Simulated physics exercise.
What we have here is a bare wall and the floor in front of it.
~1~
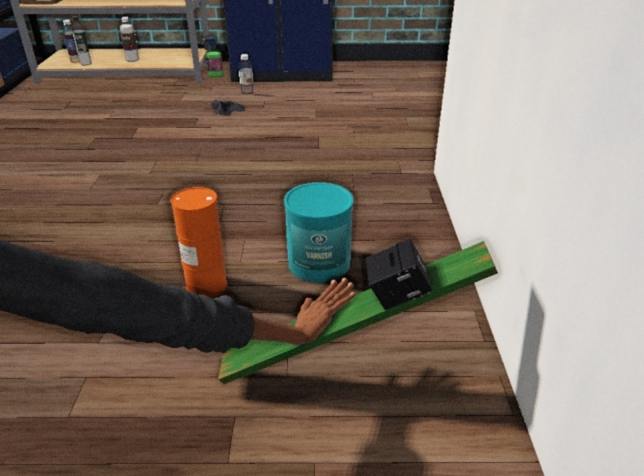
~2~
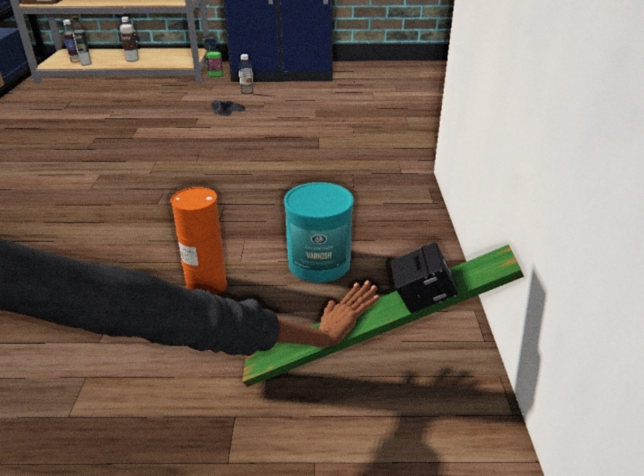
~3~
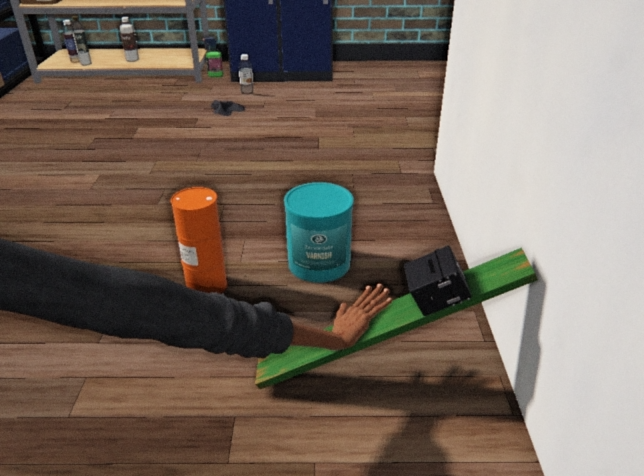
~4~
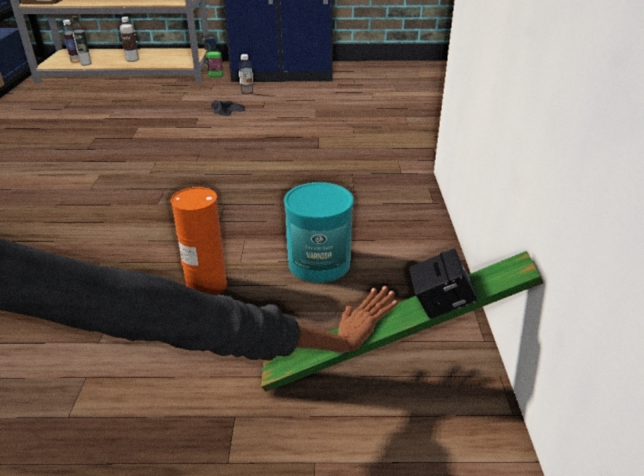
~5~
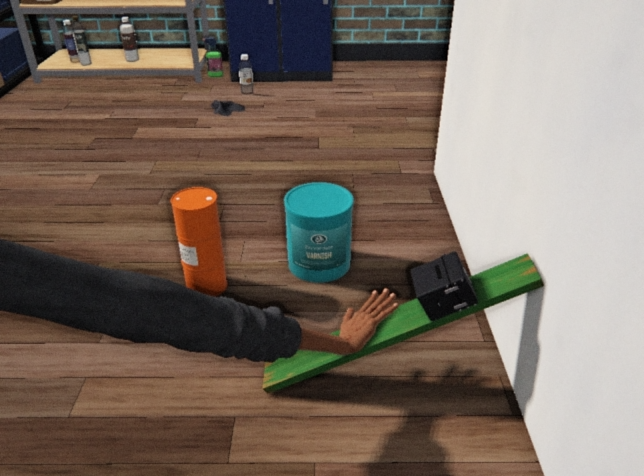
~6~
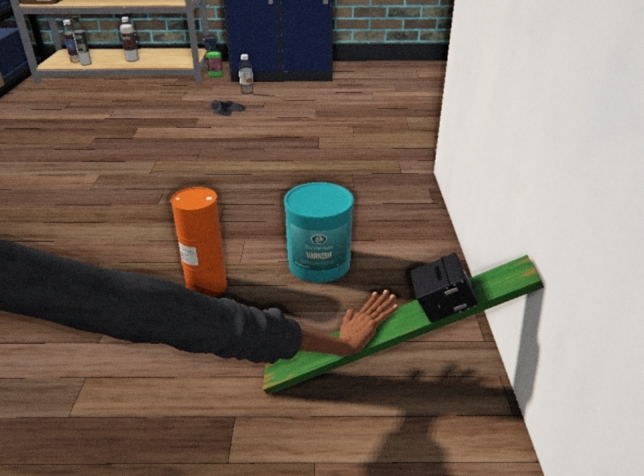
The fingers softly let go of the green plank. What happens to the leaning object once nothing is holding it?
Would you look at that, it sinks down.
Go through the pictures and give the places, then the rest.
The first picture shows not yet at the wall; green plank (348, 316); orange canister (201, 244).
The second picture shows not yet at the wall; green plank (372, 319); orange canister (201, 244).
The third picture shows not yet at the wall; green plank (385, 322); orange canister (201, 244).
The fourth picture shows not yet at the wall; green plank (390, 324); orange canister (201, 244).
The fifth picture shows propped up under the hand; green plank (392, 327); orange canister (201, 244).
The sixth picture shows propped up under the hand; green plank (392, 328); orange canister (201, 244).
Then, 0.40 s on from there, green plank 29° lower than it was left near (369, 376).
Then, 0.70 s on from there, as before.
In the end, moved from the start, green plank; the other 2 unmoved. At the end, from the last picture's camera, green plank near (368, 377). The plank slips out.
